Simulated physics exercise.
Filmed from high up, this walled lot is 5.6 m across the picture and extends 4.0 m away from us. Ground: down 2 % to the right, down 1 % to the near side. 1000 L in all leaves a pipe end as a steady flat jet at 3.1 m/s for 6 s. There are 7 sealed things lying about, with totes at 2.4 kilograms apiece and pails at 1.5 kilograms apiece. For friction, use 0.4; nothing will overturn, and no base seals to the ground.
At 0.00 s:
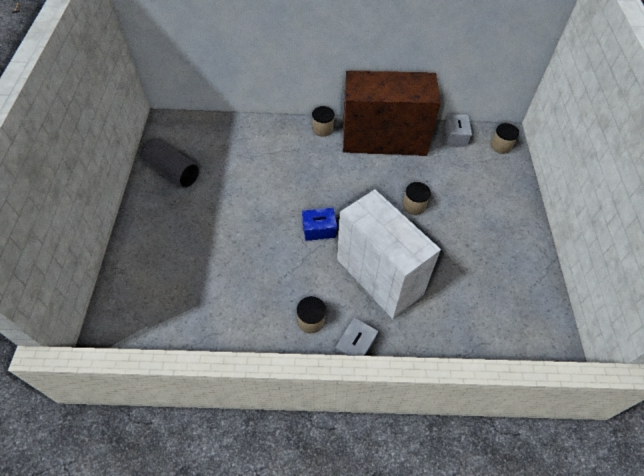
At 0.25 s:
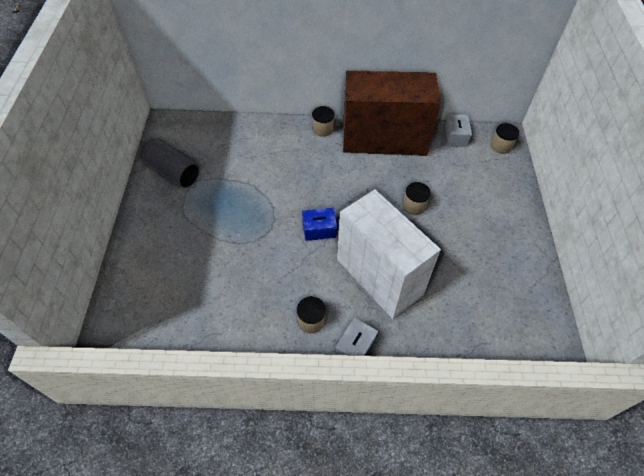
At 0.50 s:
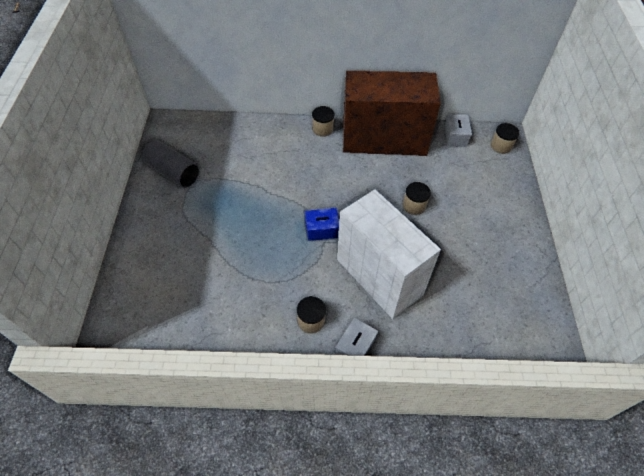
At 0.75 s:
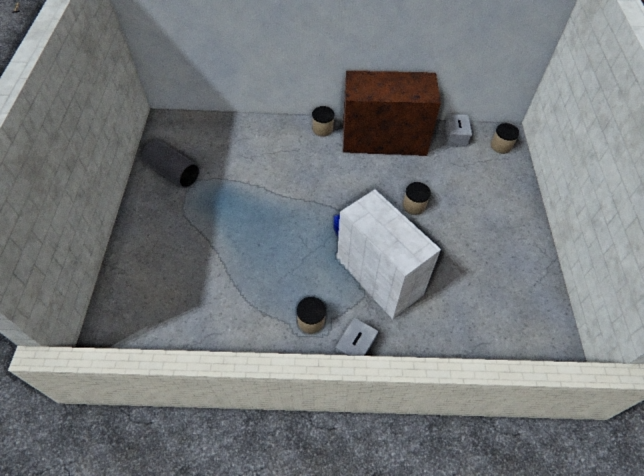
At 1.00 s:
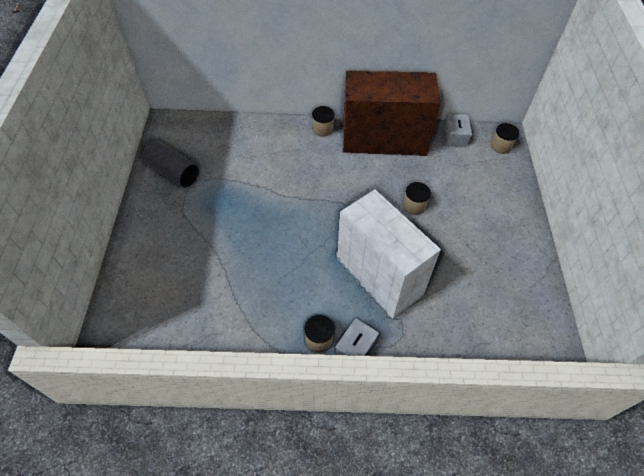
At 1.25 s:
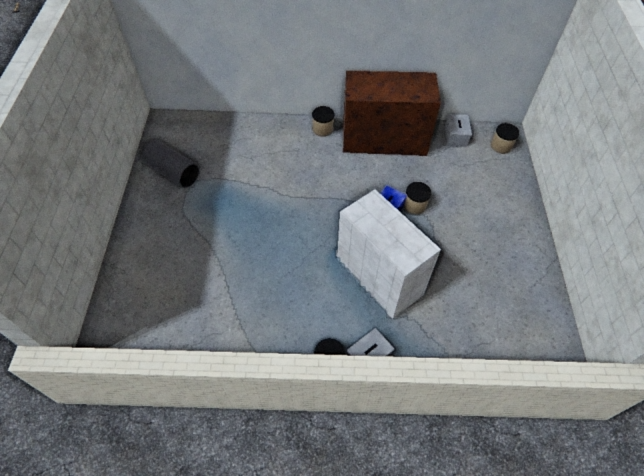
Water spreads from a dark pipe, shifting a blue box behind a white block and nudging others.
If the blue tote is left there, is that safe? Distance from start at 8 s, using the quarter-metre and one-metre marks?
Swept far.
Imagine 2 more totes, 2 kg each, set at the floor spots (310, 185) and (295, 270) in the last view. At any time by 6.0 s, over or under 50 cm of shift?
Within, beyond.
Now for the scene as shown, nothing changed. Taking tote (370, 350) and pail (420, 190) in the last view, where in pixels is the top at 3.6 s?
I'd say close to (549, 233) and close to (526, 133).
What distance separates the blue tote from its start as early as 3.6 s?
Close to 300 cm.
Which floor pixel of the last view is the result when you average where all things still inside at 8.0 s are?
(434, 162).
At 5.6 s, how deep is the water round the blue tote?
Somewhere close to 11 cm.
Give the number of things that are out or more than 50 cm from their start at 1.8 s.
I count 3 of them.
After 1.8 s the blue tote is near (411, 178), 1.4 m from its start, aground; 2 afloat.
After 3.6 s the blue tote is near (500, 138), 2.9 m from its start, afloat; 4 afloat.
After 5.6 s the blue tote is near (466, 116), 2.7 m from its start, afloat; 6 afloat.
After 8.0 s the blue tote is near (466, 153), 2.2 m from its start, afloat; 6 afloat.
